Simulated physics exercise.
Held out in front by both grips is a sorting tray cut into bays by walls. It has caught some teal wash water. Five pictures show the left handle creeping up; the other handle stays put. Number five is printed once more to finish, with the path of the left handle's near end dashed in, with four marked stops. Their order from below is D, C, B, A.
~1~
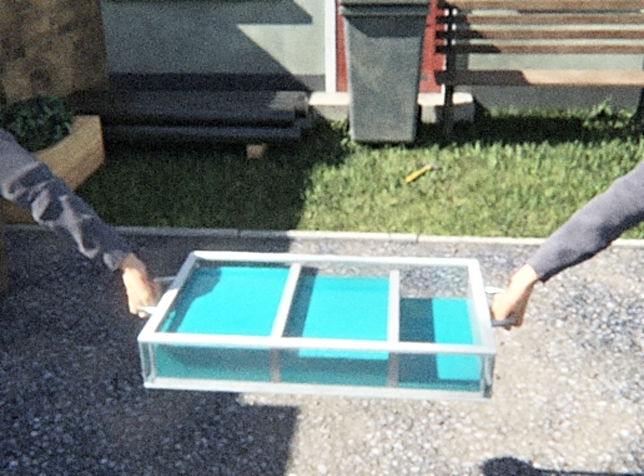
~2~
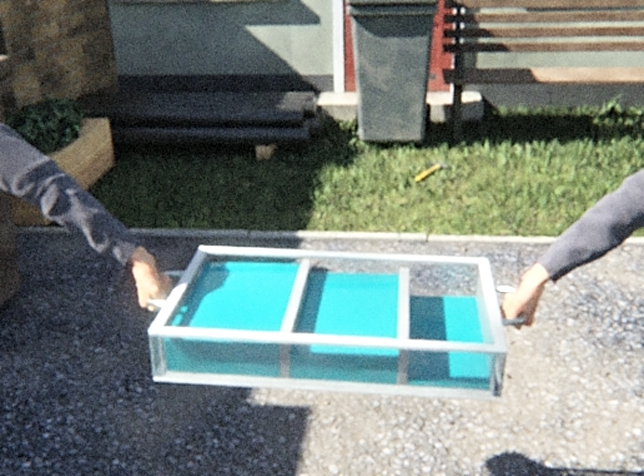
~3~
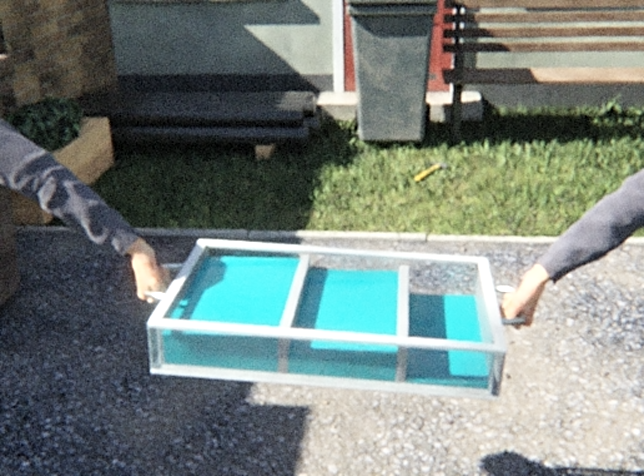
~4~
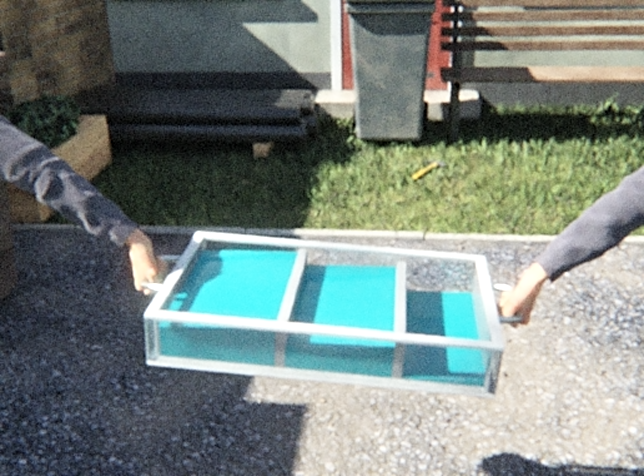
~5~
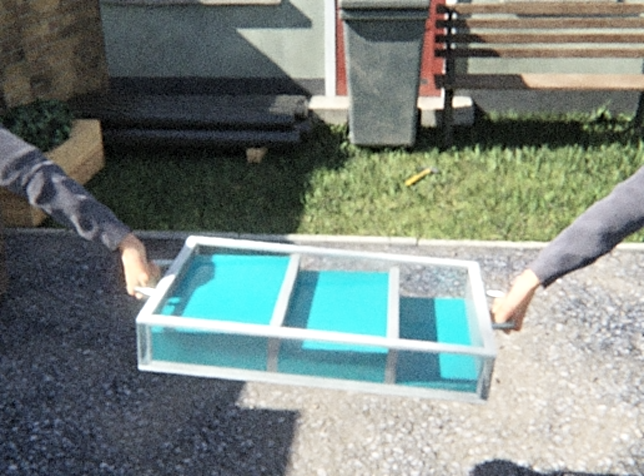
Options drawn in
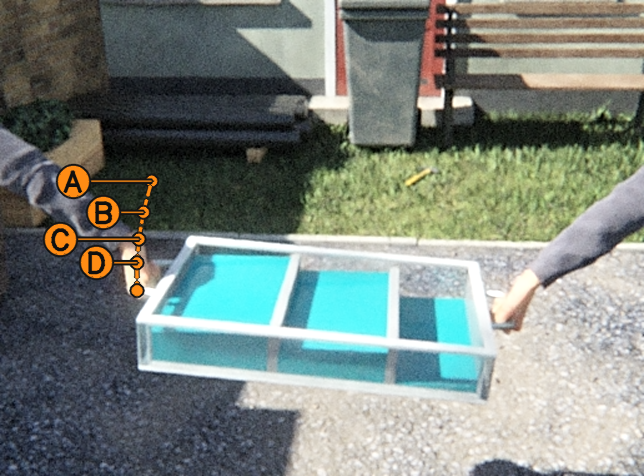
A clear-sided tray with a pale frame is held by its end handles above sunlit grey paving, seen from the front and slightly above. Teal liquid sits in its three bays, highest at left and lowest at right, with grass, a dark bin and a brown bench behind. Grey-sleeved arms tilt the tray slightly down to the right, the left end rising, while the camera sways slightly.
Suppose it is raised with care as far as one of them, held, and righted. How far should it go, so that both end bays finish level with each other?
Choose B.
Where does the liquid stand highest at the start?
The left bay.
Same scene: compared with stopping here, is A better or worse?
It is better.
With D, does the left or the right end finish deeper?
The left end bay.
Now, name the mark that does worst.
That is mark D.
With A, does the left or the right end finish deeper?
The right one.
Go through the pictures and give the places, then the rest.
The tray is level; deepest in the left bay, at (232, 304), shallowest in the right; left handle at (148, 295).
Tipped about 1° down to the right; no wall is crossed; left handle at (158, 288).
Tipped about 3° down to the right; no wall is crossed; left handle at (156, 280).
Tipped about 4° down to the right; no wall is crossed; left handle at (154, 272).
Tipped about 4° down to the right; deepest in the left bay, at (231, 291), shallowest in the right; left handle at (146, 276).
On the marked copy, A at (151, 181); B at (143, 212); C at (138, 239); D at (136, 262).
With A, the right end bay stands much deeper than the other; about 6 % goes over the rim.
With B, the two end bays stand about equally deep; nothing spills.
With C, the left end bay stands much deeper than the other; nothing spills.
With D, the left end bay stands much deeper than the other; nothing spills.
